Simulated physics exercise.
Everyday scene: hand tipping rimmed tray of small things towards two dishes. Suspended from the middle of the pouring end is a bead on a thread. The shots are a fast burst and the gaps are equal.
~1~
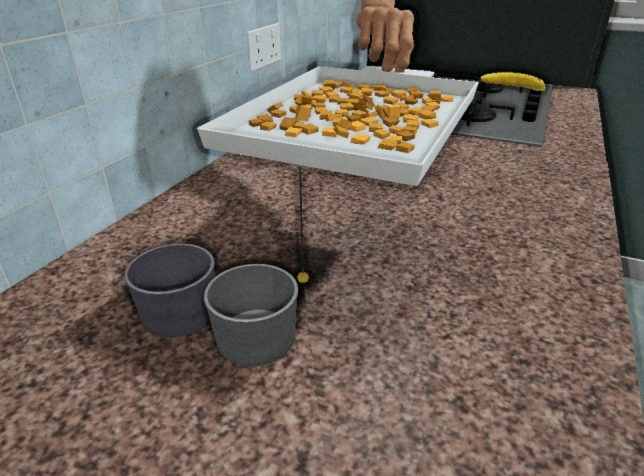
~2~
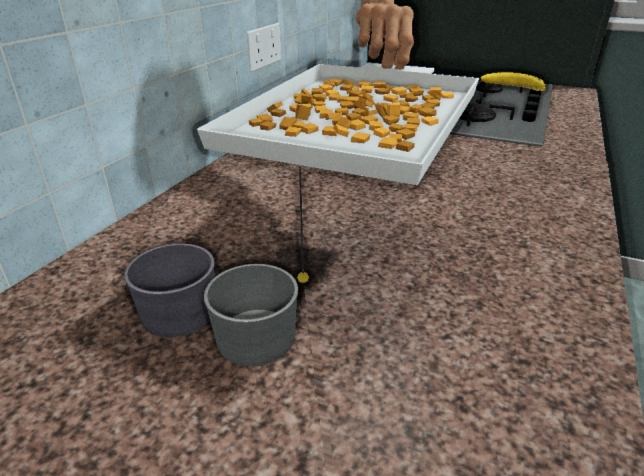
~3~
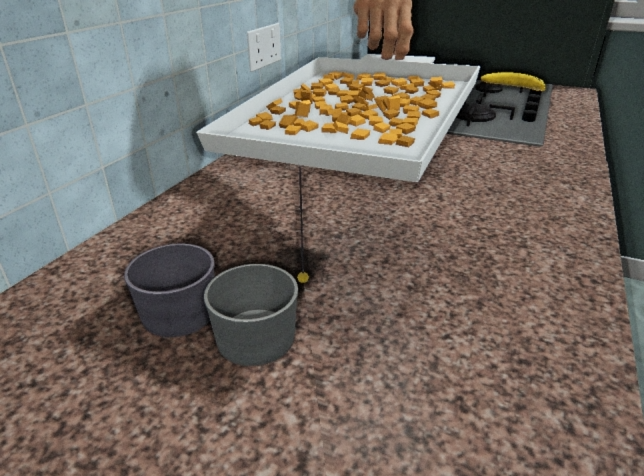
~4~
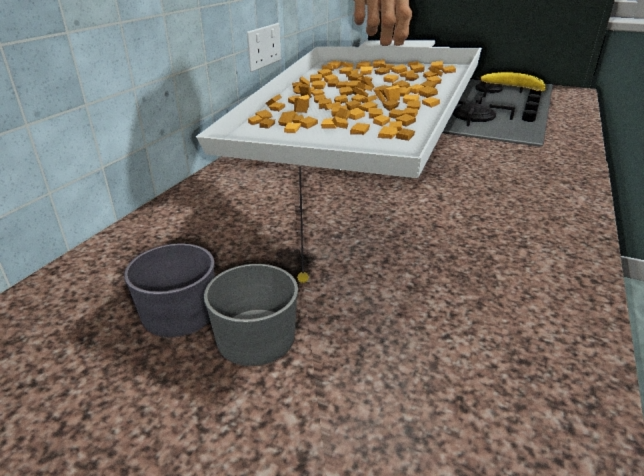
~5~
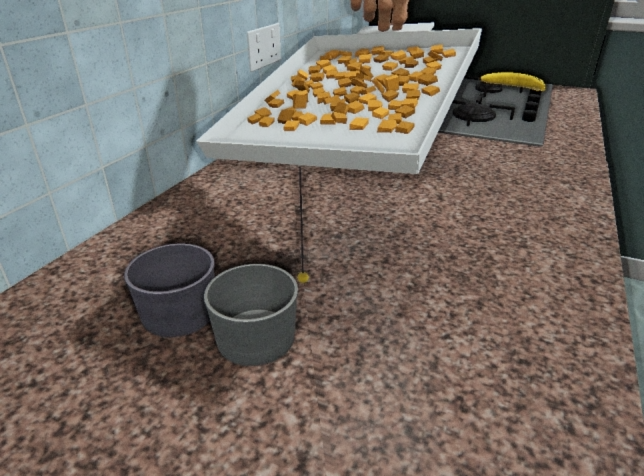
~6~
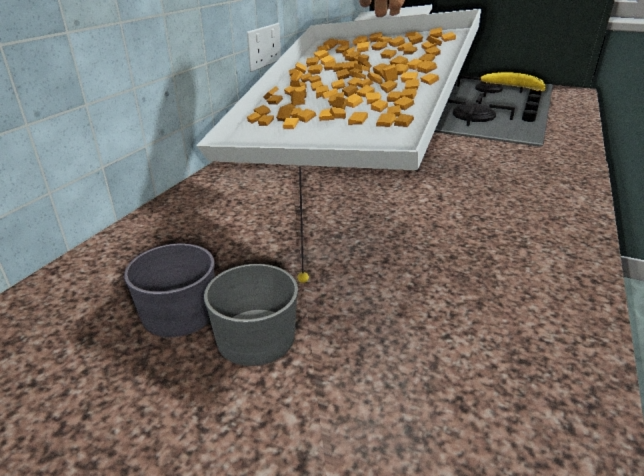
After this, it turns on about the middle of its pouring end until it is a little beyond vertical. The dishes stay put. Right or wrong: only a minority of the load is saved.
Wrong, most of it is saved.
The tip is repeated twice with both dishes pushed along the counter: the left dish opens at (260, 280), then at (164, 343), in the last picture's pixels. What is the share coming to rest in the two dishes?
Roughly 50% first, roughly 0% second.
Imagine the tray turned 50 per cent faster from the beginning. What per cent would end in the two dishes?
About 60 %.
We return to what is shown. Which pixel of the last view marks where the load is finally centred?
Close to (234, 325), more or less.
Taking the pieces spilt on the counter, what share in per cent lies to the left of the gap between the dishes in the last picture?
That comes to about 40 per cent of the pieces.
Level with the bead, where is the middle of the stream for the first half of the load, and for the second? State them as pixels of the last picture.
I'd say close to (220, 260) at first and close to (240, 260) later on.
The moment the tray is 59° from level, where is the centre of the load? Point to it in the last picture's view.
Around (263, 112).
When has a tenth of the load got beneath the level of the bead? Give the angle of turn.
That would be about 80 degrees from level.
Shortly afterwards, tray tipped steeply; all but a few on the tray; only a few in the air.
Next, tray tipped right over; near two thirds on the tray; a little in the right dish; a little in the left dish; a little outside both; a little in the air.
Some moments later, tray tipped past a quarter turn; near half in the right dish; near a quarter in the left dish; near a third outside both.
In the end, tray tipped past a quarter turn; near half in the right dish; near a quarter in the left dish; near a third outside both.
